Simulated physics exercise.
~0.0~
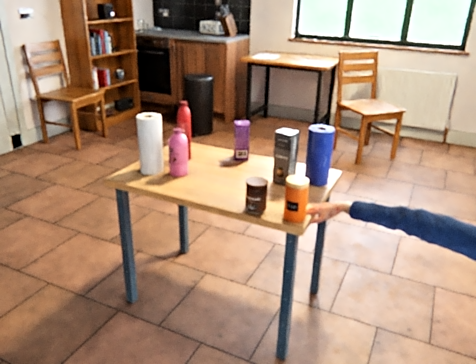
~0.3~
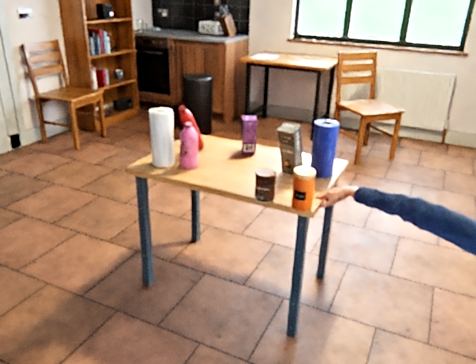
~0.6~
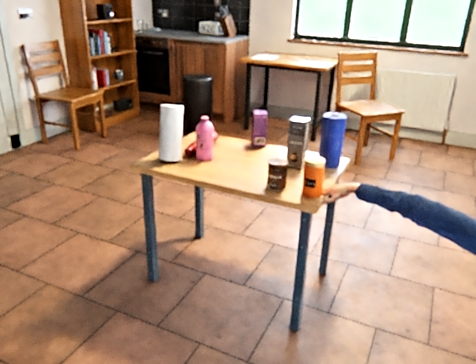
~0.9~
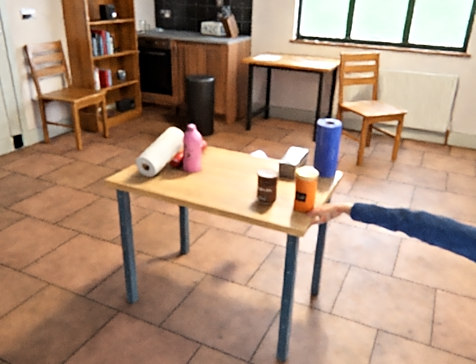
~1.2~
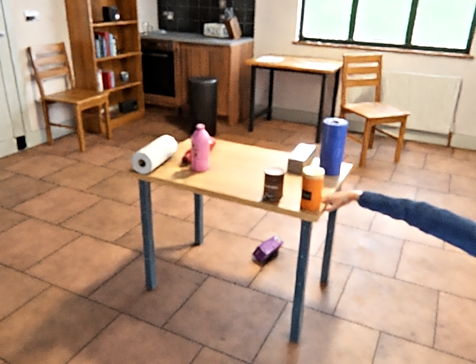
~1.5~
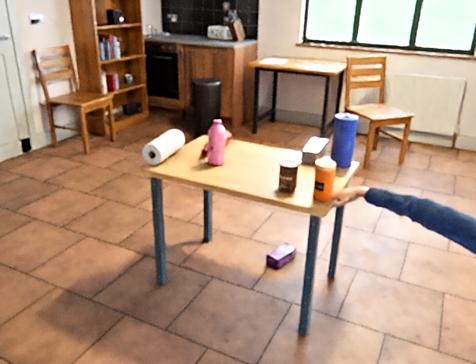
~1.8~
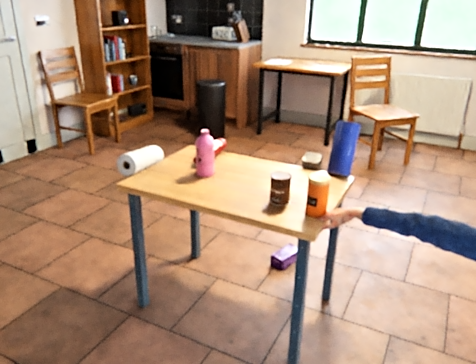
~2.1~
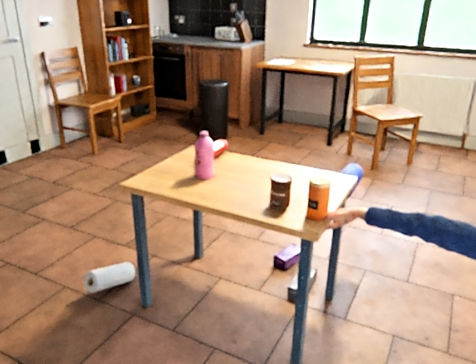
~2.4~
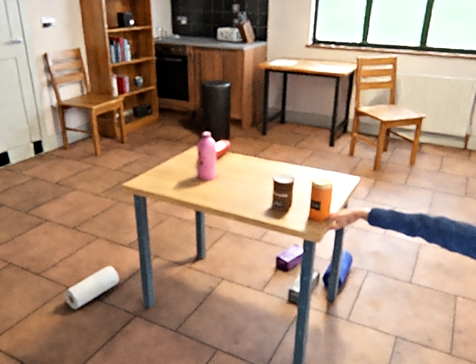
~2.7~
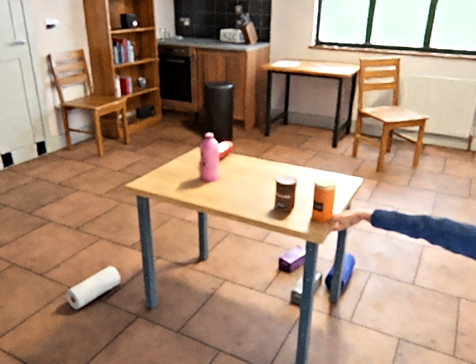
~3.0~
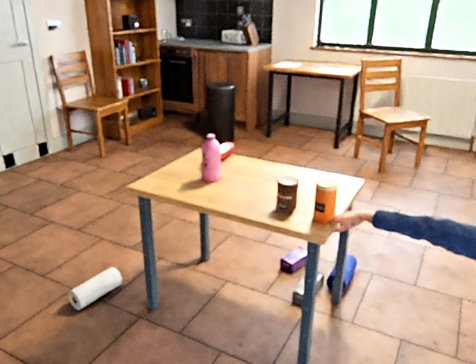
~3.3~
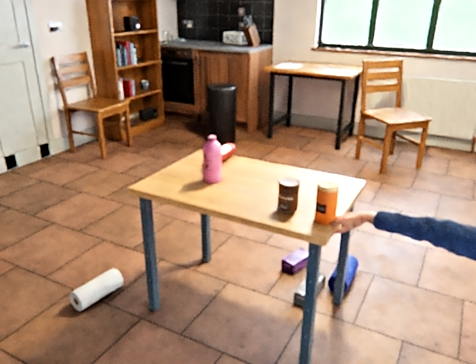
A blue-sleeved arm reaches from the right to a wooden side table with grey legs, seen from slightly above in a tiled kitchen with chairs and shelves behind. On top stand a white roll, red and pink bottles, purple and grey cartons, a blue roll, a brown tin and an orange jar. The hand jolts the table back and forth; the white roll, red bottle and cartons topple, and the purple carton drops off. The white roll, grey carton and blue roll follow. Finally the table stands still, the pink bottle, tin and jar upright, the red bottle lying behind.
